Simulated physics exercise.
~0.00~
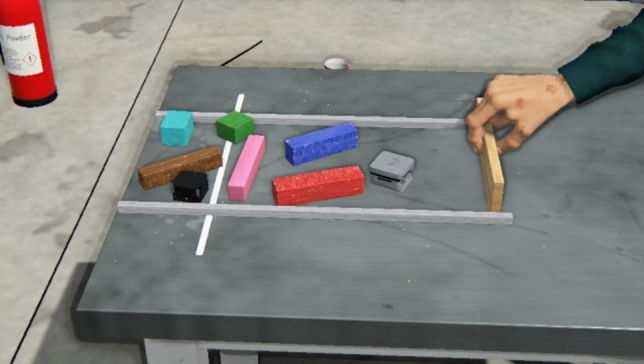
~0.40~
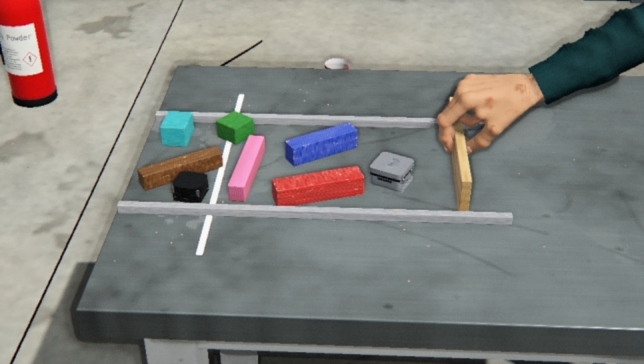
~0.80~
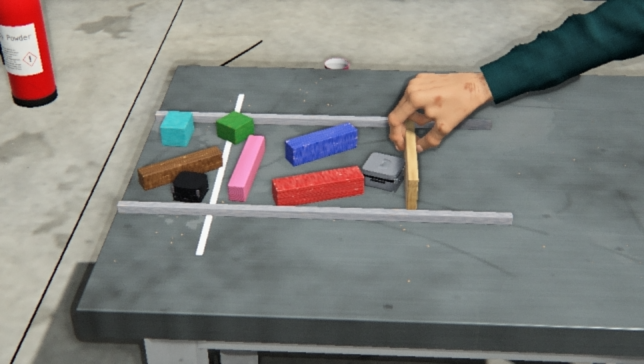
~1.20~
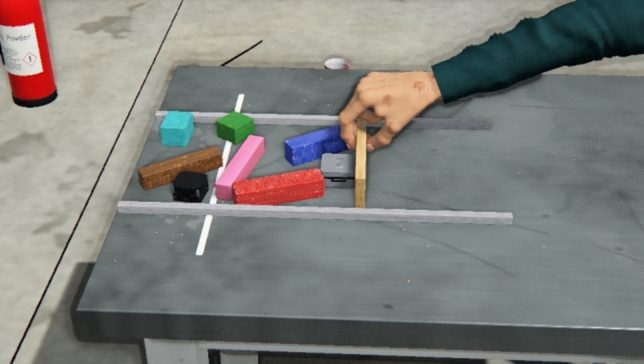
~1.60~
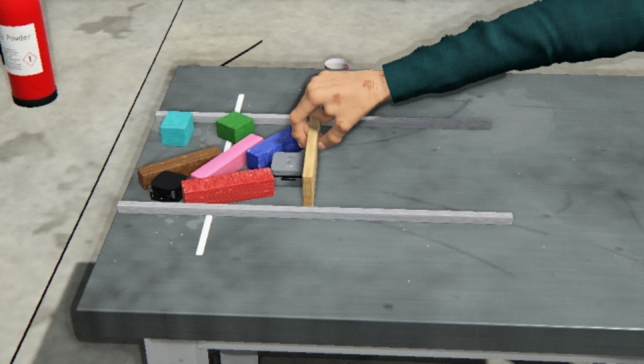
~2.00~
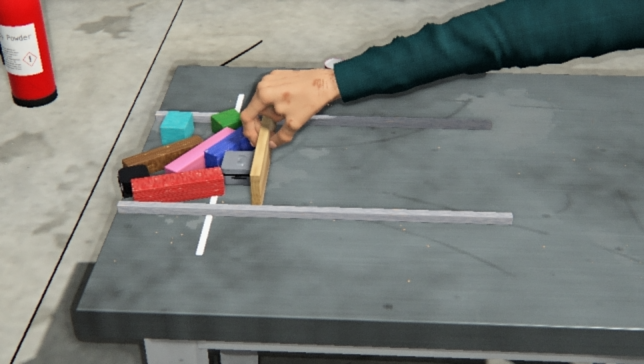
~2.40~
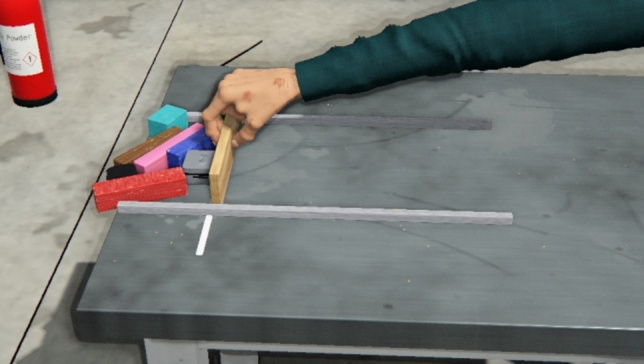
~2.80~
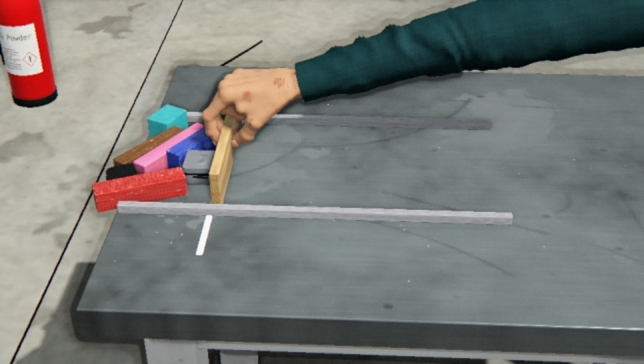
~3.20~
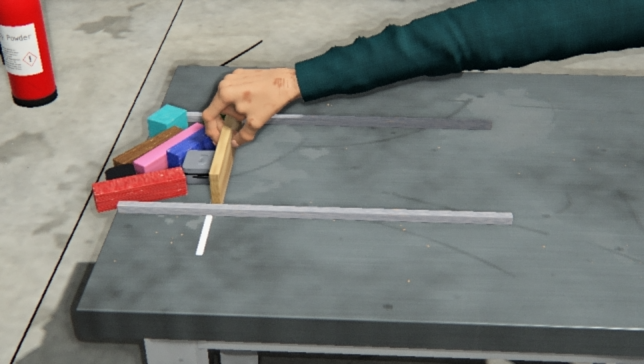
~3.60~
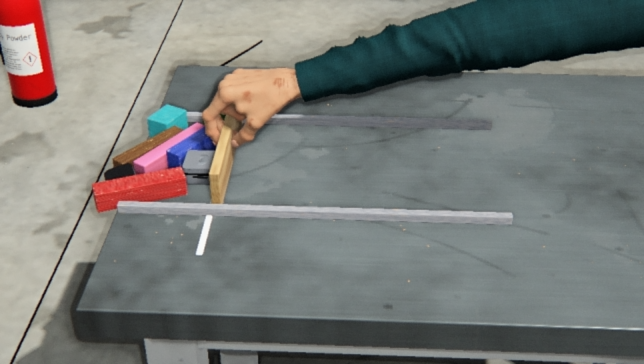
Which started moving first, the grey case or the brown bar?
The grey case started moving first, and the brown bar only shifted later as the pile was pushed left.
